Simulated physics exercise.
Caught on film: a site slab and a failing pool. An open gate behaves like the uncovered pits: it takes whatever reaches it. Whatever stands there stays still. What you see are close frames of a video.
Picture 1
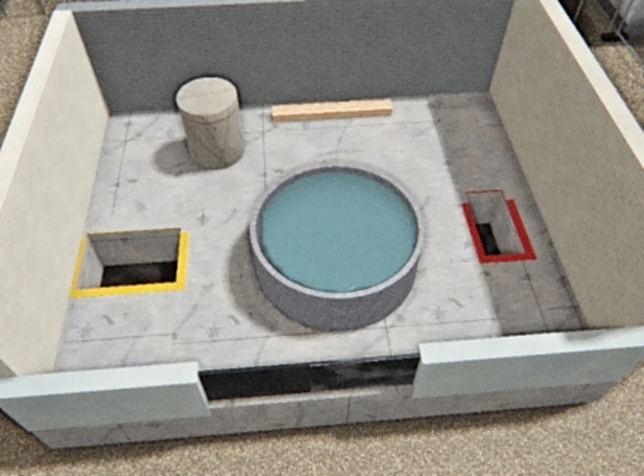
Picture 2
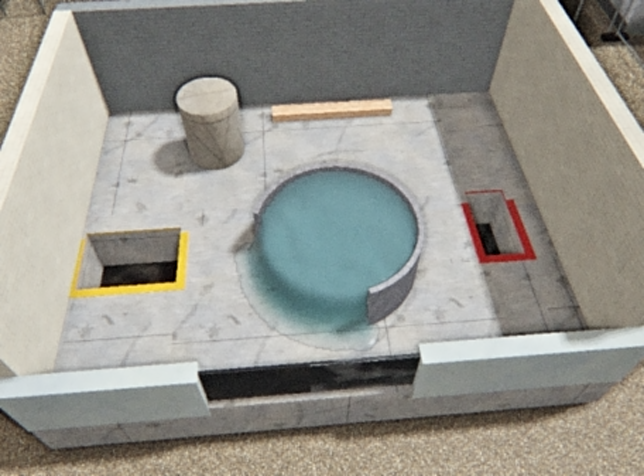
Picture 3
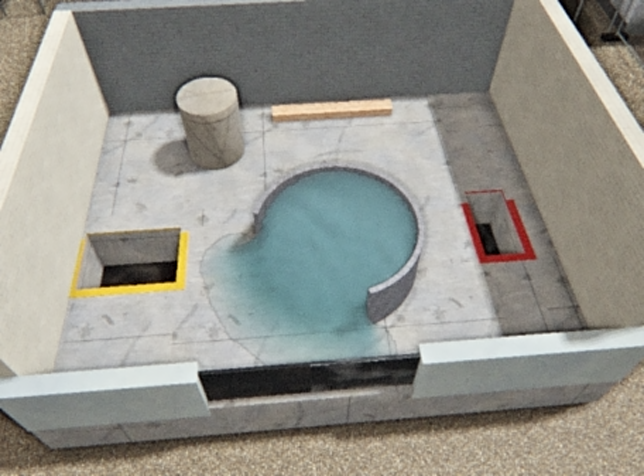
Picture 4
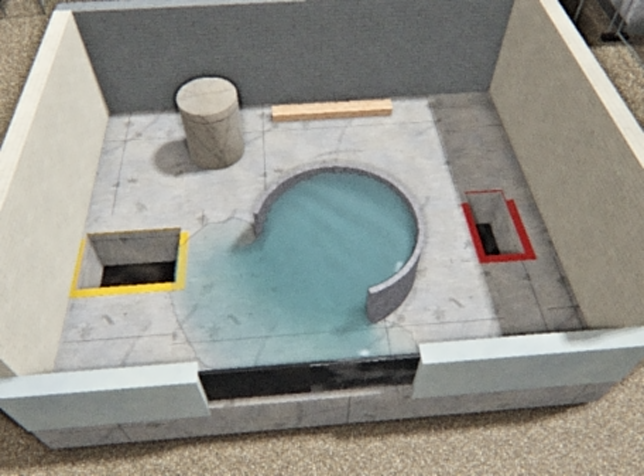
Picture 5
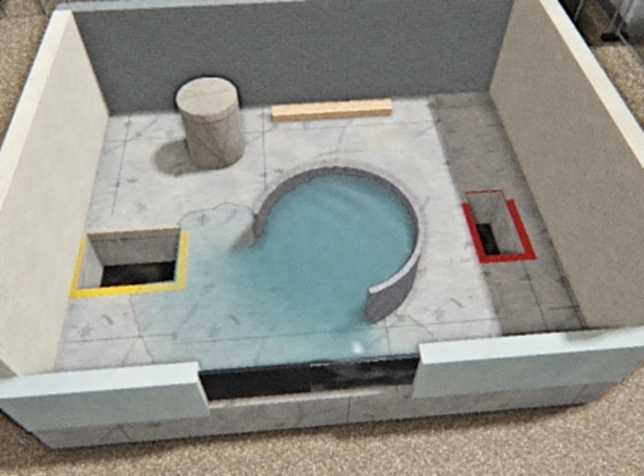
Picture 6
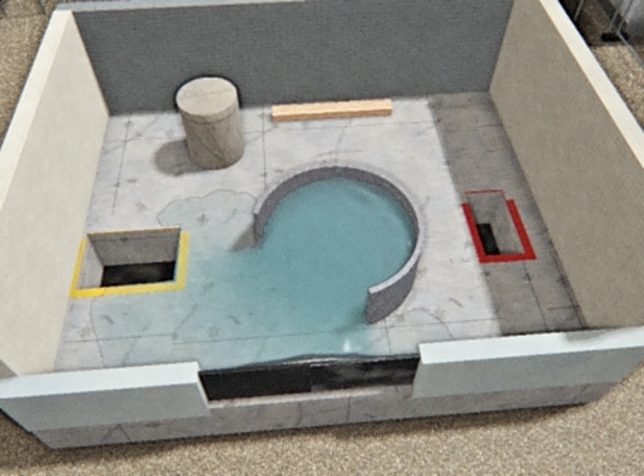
Water pours from the broken front of the round pool and spreads left across the slab.
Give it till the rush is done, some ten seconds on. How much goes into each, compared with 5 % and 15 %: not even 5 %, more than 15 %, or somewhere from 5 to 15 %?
Compared with the marks: The gate gets not even 5 %; the yellow pit gets more than 15 %; the red pit gets from 5 to 15 %.
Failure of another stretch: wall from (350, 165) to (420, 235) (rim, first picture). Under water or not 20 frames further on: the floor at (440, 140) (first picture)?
Check at the given point: Inundated.
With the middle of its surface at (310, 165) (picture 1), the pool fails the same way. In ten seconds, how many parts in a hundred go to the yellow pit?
Within ten seconds the yellow pit takes 65 percent of the total.
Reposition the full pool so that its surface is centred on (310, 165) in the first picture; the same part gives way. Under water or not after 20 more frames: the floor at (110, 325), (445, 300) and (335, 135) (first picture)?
Well, first one got wet, second one got wet, third one stays dry.
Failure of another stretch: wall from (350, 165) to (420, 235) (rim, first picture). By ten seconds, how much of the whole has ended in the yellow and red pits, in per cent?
For yellow it's about 8 per cent, and for red about 55 per cent.
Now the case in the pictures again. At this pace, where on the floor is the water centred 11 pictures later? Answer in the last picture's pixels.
It is around (253, 317).
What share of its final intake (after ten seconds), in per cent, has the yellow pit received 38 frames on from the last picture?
Approximately 90 in a hundred, I reckon.
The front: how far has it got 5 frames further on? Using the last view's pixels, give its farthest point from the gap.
The wet edge reaches furthest near (598, 357).
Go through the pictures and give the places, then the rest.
Still water in the pool at (337, 228), in the first picture.
The front is at (372, 340), out from the gap at (284, 299), in the second picture.
The front is at a hidden place, out from the gap at (285, 302), in the third picture.
Water pours out at (285, 303) and has run to a hidden place, in the fourth picture.
The front is at a hidden place, out from the gap at (285, 304), in the fifth picture.
Water pours out at (285, 304) and has run to a hidden place, in the sixth picture.
A moment on, water covers 30 % of the floor; the gate 0 %, the yellow pit 4 %, the red pit 0 %.
Next, water covers 35 % of the floor; the gate 0 %, the yellow pit 12 %, the red pit 0 %.
Then, water covers 40 % of the floor; the gate 0 %, the yellow pit 34 %, the red pit 2 %.
Later, water covers 50 % of the floor; the gate 0 %, the yellow pit 52 %, the red pit 6 %.
In the end, water covers 60 % of the floor; the gate 0 %, the yellow pit 59 %, the red pit 10 %.
